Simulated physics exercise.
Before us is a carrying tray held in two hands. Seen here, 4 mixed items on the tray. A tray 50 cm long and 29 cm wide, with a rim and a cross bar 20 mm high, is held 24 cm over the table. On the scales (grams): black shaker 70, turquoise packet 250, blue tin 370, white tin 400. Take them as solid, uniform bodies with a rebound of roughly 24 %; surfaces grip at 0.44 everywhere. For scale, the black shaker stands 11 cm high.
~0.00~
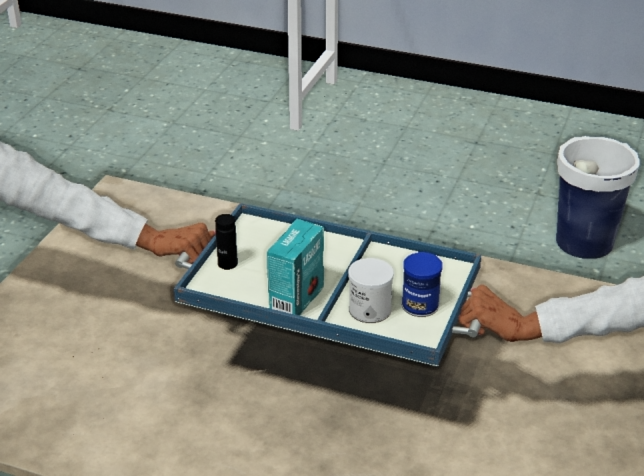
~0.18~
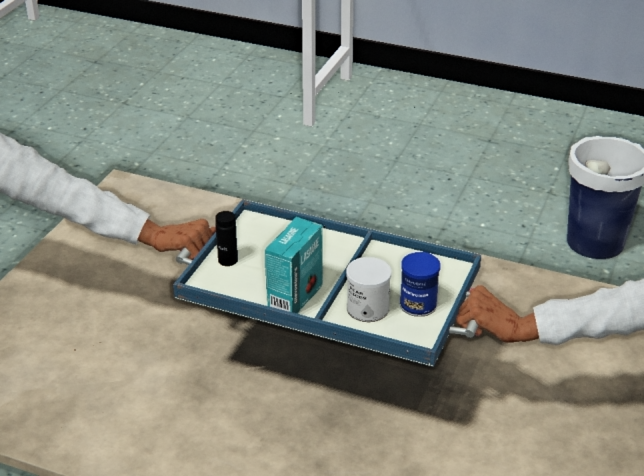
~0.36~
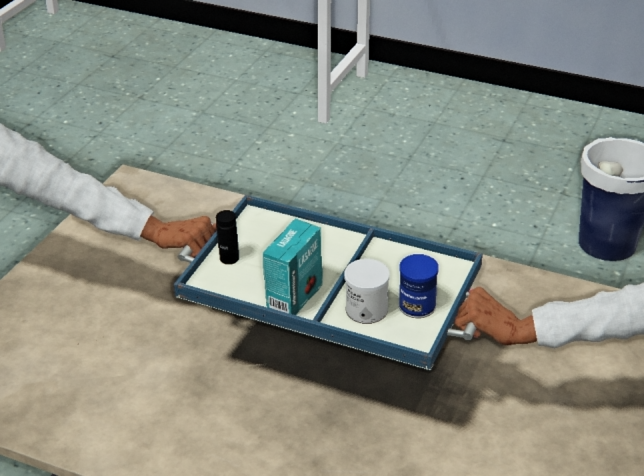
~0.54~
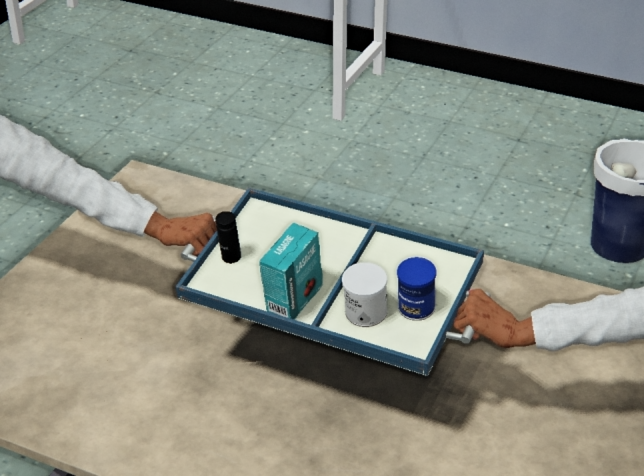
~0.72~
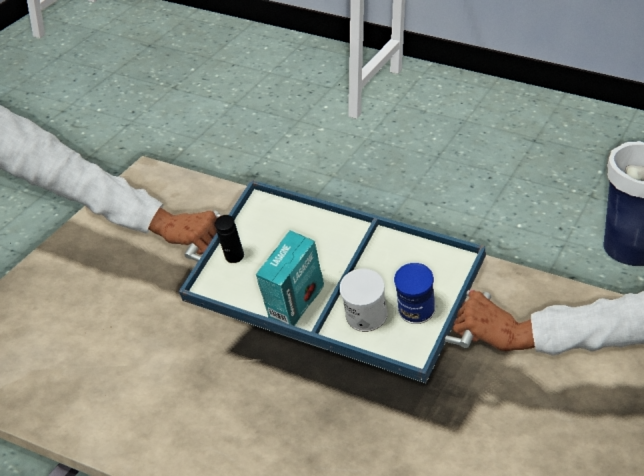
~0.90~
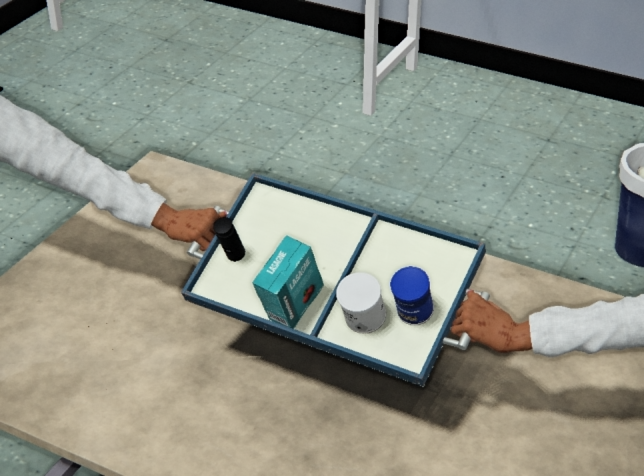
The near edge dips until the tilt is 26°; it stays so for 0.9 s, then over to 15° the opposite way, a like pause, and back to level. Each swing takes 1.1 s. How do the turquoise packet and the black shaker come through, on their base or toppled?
The turquoise packet is still upright, the black shaker falls over.
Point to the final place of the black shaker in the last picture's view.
Around (206, 261).
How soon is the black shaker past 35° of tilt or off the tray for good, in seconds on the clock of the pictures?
At about 1.1 s.
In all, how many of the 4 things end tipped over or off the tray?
In all, 1.
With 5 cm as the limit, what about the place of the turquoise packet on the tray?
The turquoise packet keeps its place.
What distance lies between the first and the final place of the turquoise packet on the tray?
Some 0 cm.
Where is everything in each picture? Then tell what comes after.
Tray level; turquoise packet (296, 270); black shaker (226, 242), in the first frame.
Tray level; blue tin (420, 284); white tin (369, 290), in the second frame.
Tray at 3°, near edge down; blue tin (418, 286); white tin (367, 291), in the third frame.
Tray at 8°, near edge down; blue tin (417, 289); white tin (365, 295), in the fourth frame.
Tray at 16°, near edge down; blue tin (415, 294); white tin (364, 301), in the fifth frame.
Tray at 22°, near edge down; turquoise packet (289, 284); black shaker (230, 239), in the sixth frame.
By 1.30 s, tray at 26°, near edge down; black shaker rocked 74° off its seat near (209, 287); blue tin 2 cm from its spot; white tin 2 cm from its spot.
By 2.50 s, tray at 15°, near edge down; black shaker rocked 73° off its seat near (209, 280); blue tin 9 cm from its spot; white tin 4 cm from its spot.
By 3.60 s, tray at 15°, far edge down; black shaker rocked 75° off its seat near (213, 248); blue tin 9 cm from its spot; white tin 4 cm from its spot.
When it is over (5.8 s), lying over on the tray, black shaker; not toppled but over 5 cm from the start, blue tin; the other 2 within 5 cm of the start. End places, in pixels of the last picture, turquoise packet near (294, 262), black shaker near (205, 262).
